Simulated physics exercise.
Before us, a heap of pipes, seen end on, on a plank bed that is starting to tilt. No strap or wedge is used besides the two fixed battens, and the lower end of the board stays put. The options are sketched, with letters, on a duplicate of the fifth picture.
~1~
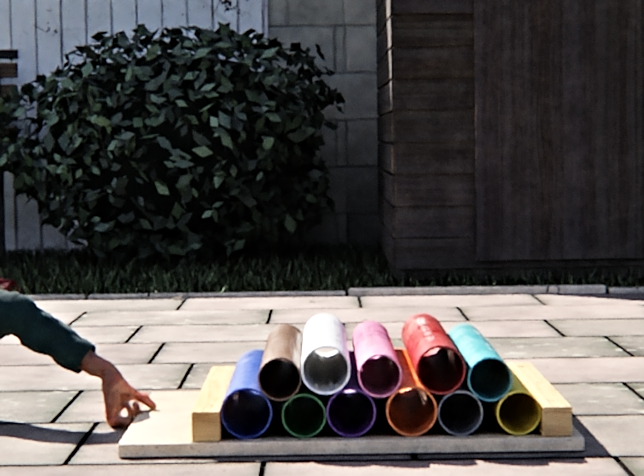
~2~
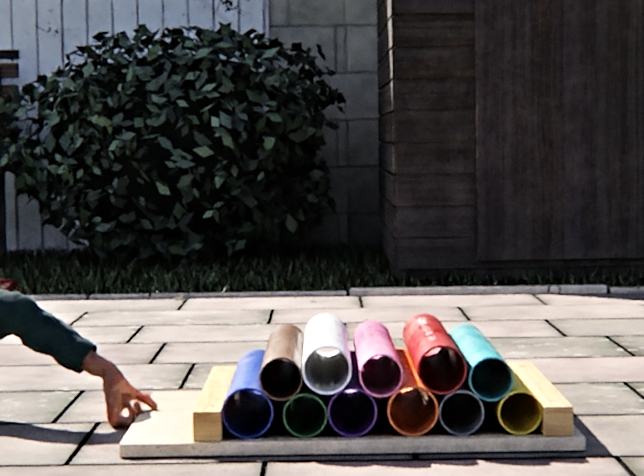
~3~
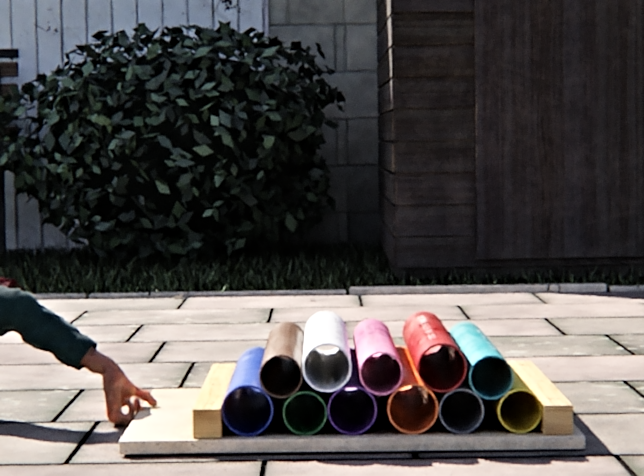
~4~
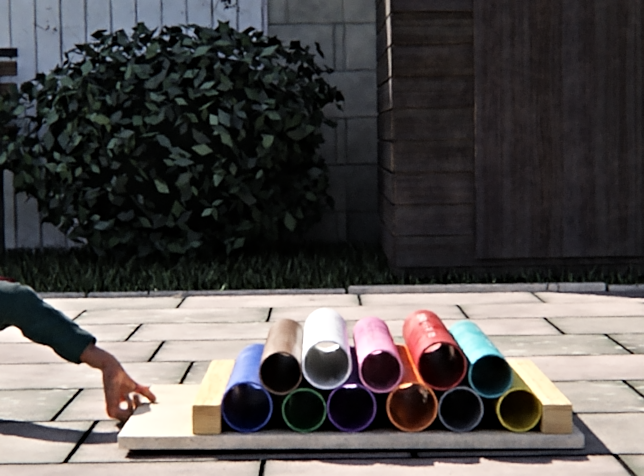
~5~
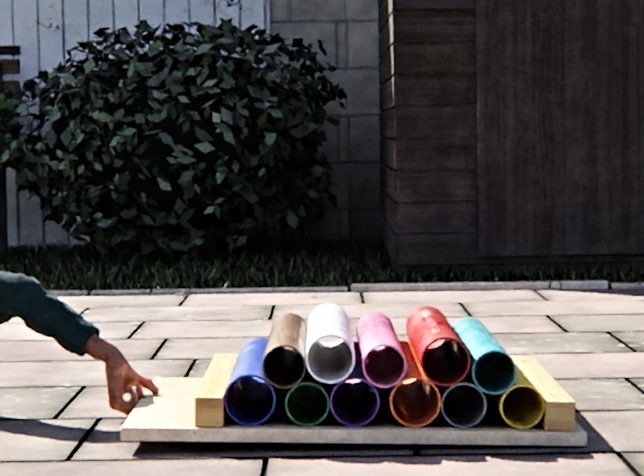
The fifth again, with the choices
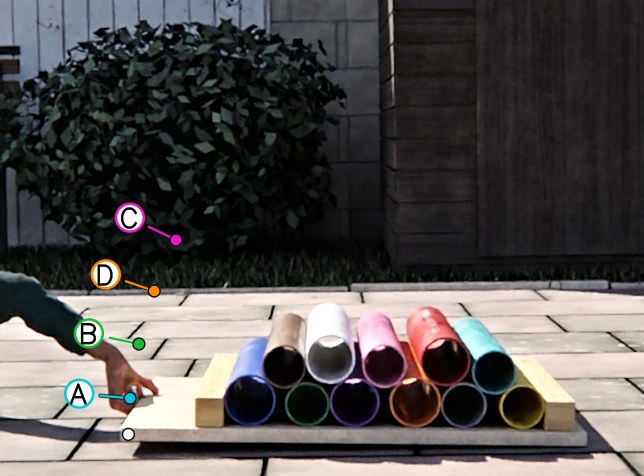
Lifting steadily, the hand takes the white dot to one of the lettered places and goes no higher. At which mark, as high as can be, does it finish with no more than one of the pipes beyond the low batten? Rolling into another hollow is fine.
No higher than D.
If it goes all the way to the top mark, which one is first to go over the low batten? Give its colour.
The turquoise one.
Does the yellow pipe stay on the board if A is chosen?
Yes, with A.
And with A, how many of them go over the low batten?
With A, none.
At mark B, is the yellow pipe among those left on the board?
The yellow pipe: Yes.
On the marked copy, A at (130, 398); B at (139, 344); C at (176, 240); D at (154, 291); the white dot at (129, 434).
Taking D. A third of the way, board at 14°.
Two thirds of the way, board at 20°.
When it is over, board at 20°, one over the low batten (turquoise).
As for the rest, A none over the low batten; B one over the low batten (turquoise); C five over the low batten.
